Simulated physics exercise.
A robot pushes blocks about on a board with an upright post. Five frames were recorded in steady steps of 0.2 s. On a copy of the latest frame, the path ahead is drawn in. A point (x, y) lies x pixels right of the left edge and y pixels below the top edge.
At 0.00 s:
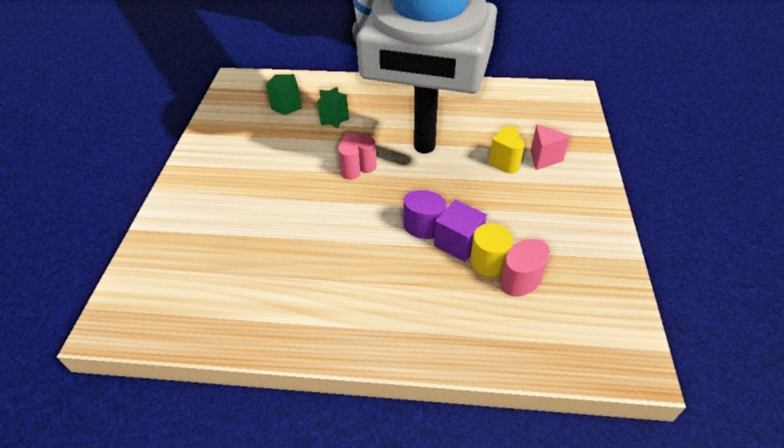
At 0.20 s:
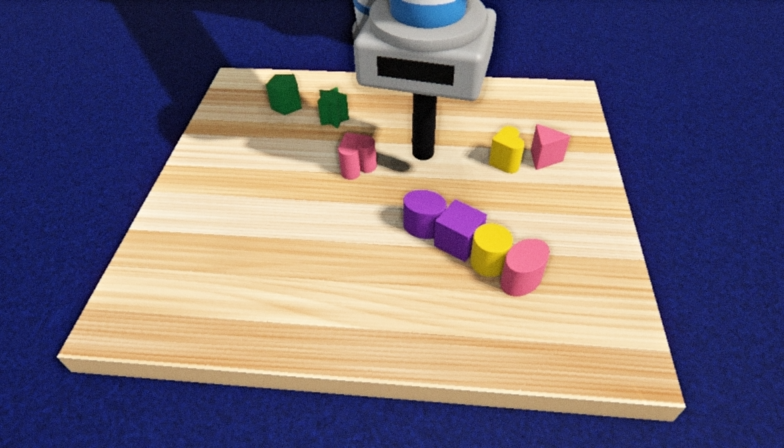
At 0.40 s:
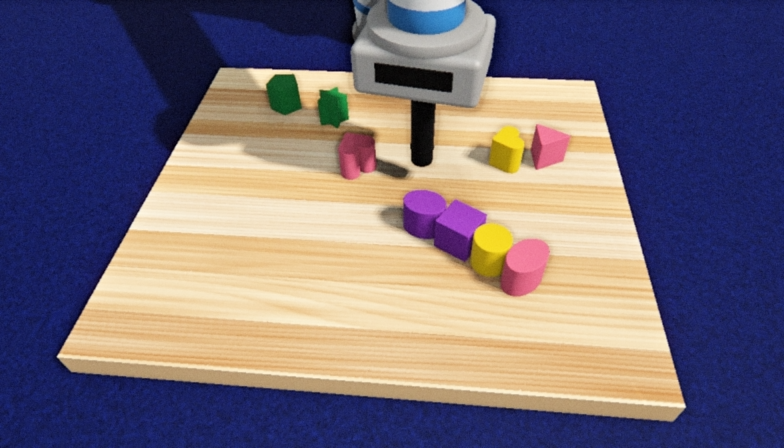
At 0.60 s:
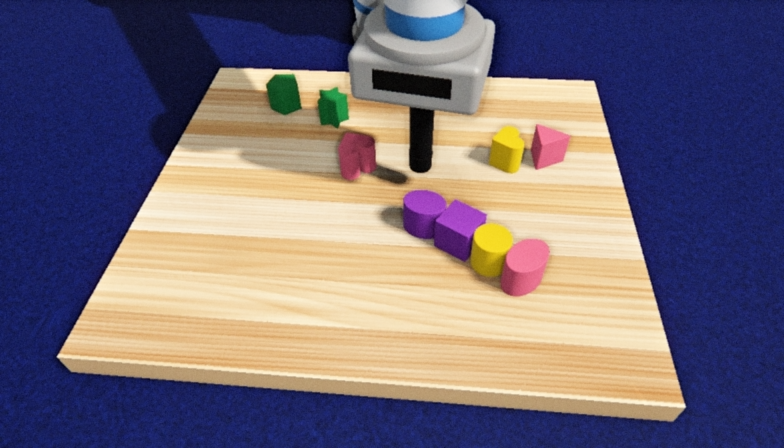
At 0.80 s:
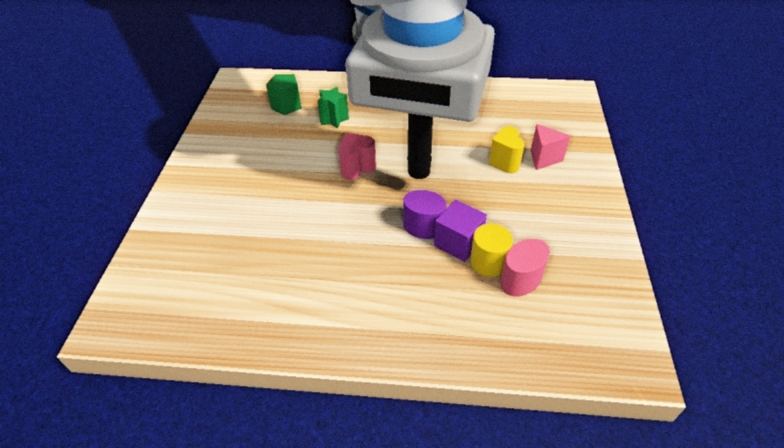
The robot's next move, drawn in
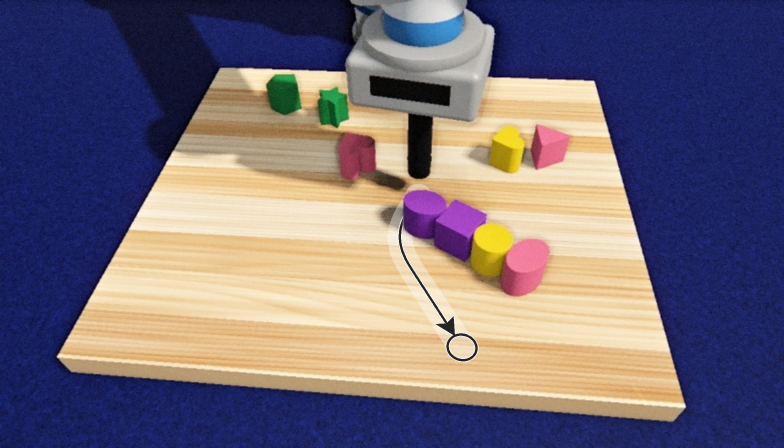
A robot arm moving its black post slightly toward a row of purple, yellow and pink blocks, which stay still.
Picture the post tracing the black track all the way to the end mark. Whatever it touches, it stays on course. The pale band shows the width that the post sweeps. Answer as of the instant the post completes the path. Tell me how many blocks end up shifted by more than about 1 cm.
That makes 3 blocks or more.
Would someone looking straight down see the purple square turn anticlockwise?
Yes - that is the case.
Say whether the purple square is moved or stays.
In the end it has been moved.
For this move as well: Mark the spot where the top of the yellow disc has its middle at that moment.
It should be at about (522, 238).
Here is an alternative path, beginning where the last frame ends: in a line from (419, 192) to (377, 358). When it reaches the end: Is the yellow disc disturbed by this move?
Here's my answer: The yellow disc gets displaced.
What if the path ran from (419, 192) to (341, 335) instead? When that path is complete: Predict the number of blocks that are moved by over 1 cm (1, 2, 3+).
1.
The line goes from (419, 192) over (400, 237) and (424, 288) to (462, 347).
On the path given first. One third of the way, post (400, 219); purple oval block (426, 224), turned 50° anticlockwise; purple square (468, 222), turned 20° anticlockwise; yellow disc (504, 240); pink oval block (537, 258).
Two thirds of the way, post (425, 271); purple oval block (457, 258); purple square (477, 226), turned 50° anticlockwise; yellow disc (523, 238); pink oval block (550, 262), turned 15° clockwise.
At the end, post (465, 330); purple oval block (462, 264), turned 175° anticlockwise; purple square (477, 226), turned 50° anticlockwise; yellow disc (522, 238); pink oval block (550, 262), turned 15° clockwise.
